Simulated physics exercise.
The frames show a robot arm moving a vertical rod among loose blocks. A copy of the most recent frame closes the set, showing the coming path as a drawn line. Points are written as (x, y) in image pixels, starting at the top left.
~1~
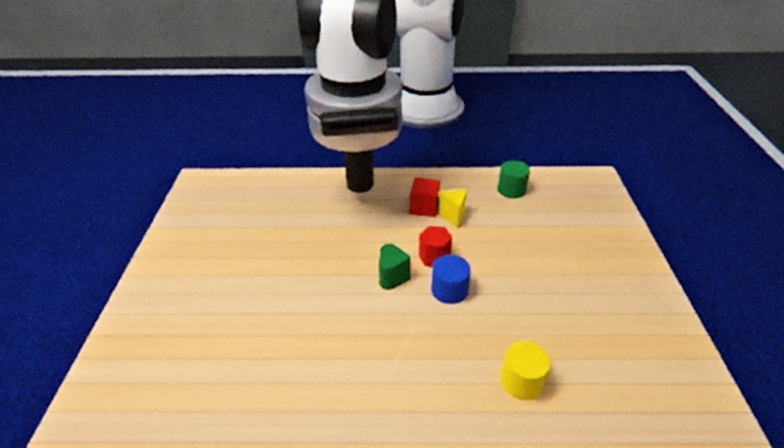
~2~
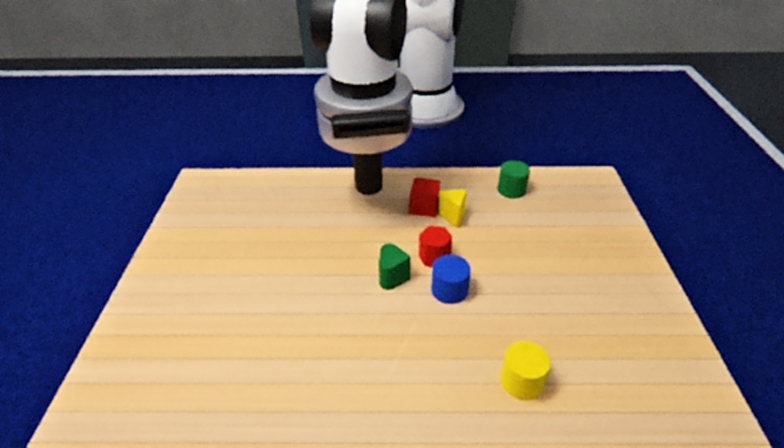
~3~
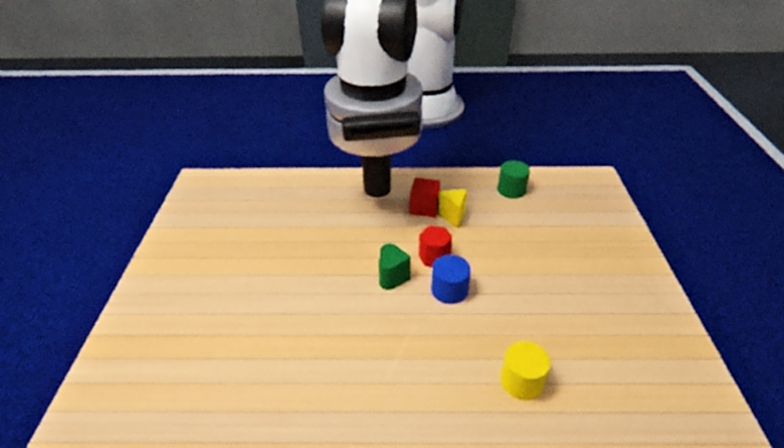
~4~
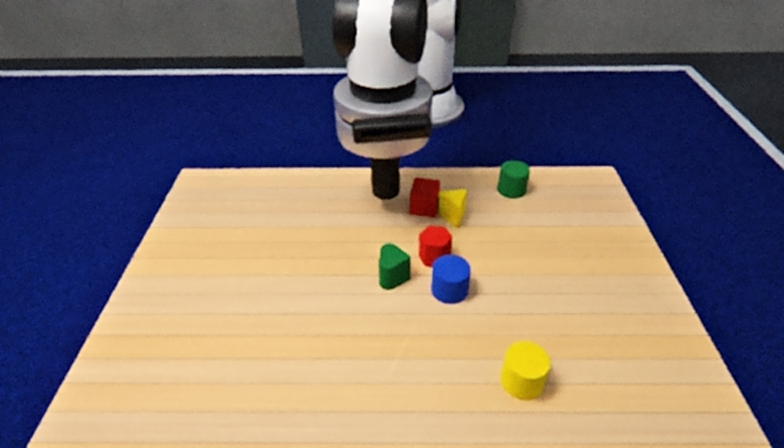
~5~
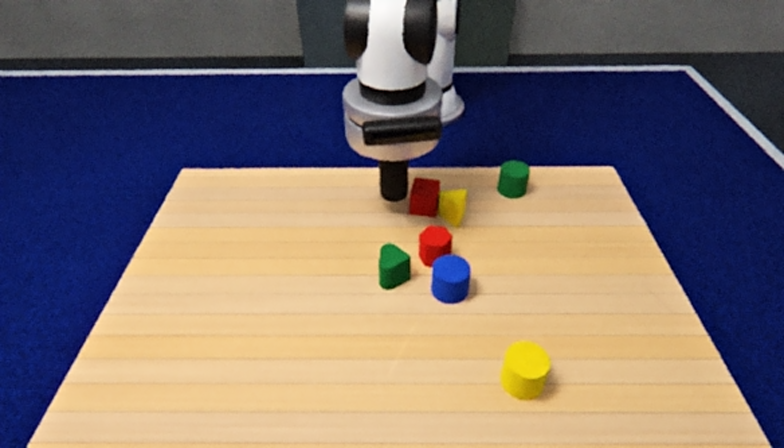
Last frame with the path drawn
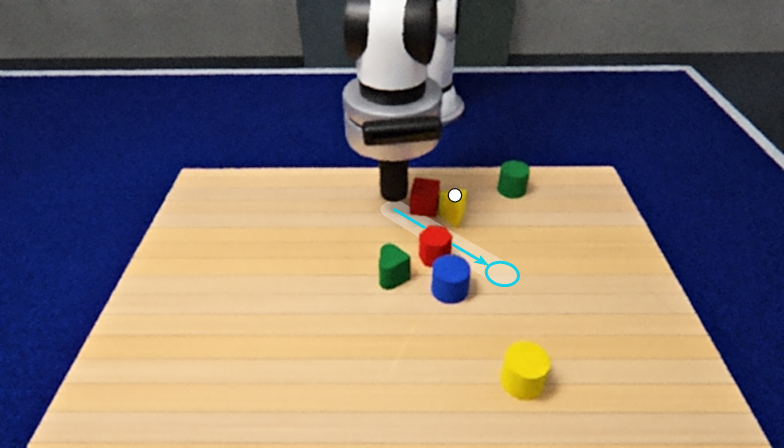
A robot arm sliding its black vertical rod slowly right towards a red block, while coloured blocks sit still on a wooden table.
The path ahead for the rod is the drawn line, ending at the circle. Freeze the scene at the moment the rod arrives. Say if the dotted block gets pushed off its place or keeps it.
It gets displaced.
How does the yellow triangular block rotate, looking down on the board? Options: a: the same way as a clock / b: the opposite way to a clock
I choose a.
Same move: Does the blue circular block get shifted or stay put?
Here's my answer: The blue circular block remains in position.
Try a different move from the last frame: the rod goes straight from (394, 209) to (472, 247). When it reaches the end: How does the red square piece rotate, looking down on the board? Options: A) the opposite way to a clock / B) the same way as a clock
Answer: A.
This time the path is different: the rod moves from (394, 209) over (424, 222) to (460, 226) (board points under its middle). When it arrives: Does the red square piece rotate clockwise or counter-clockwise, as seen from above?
Looking down, it rotates anti-clockwise.
The drawn path runs straight from (394, 209) to (502, 274); the dot is on the yellow triangular block.
What follows on the original path. One third of the way, rod at (428, 214); red square piece at (437, 188), turned 55° anticlockwise; yellow triangular block at (464, 194), turned 45° clockwise.
Two thirds of the way, rod at (465, 235); red square piece at (437, 188), turned 55° anticlockwise; red hexagonal block at (441, 241), turned 40° clockwise; yellow triangular block at (464, 194), turned 45° clockwise.
At the end, rod at (505, 258); red square piece at (437, 188), turned 55° anticlockwise; red hexagonal block at (441, 241), turned 40° clockwise; blue circular block not moved; yellow triangular block at (464, 194), turned 45° clockwise.
